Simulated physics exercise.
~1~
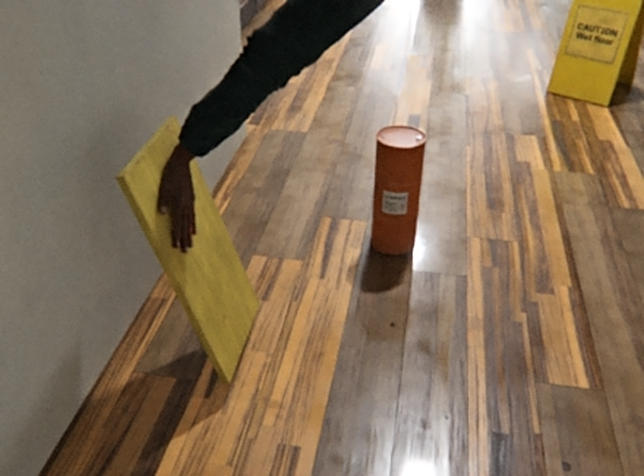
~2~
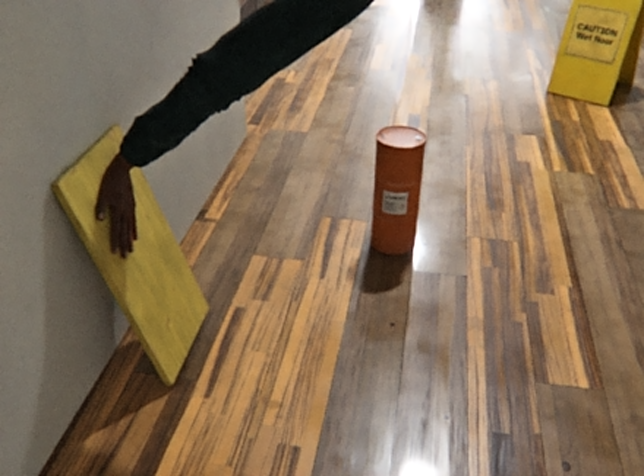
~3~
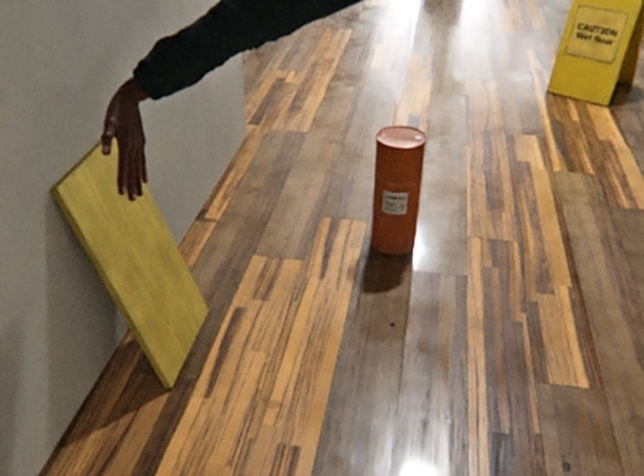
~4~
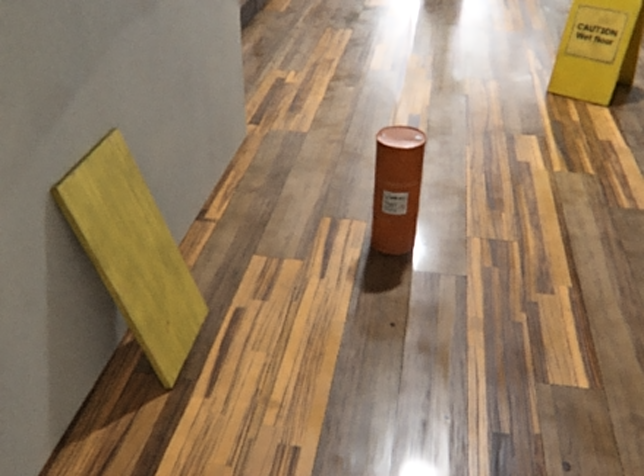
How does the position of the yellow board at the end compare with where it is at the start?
The yellow board ends up a little farther to the left than where it is at the start.
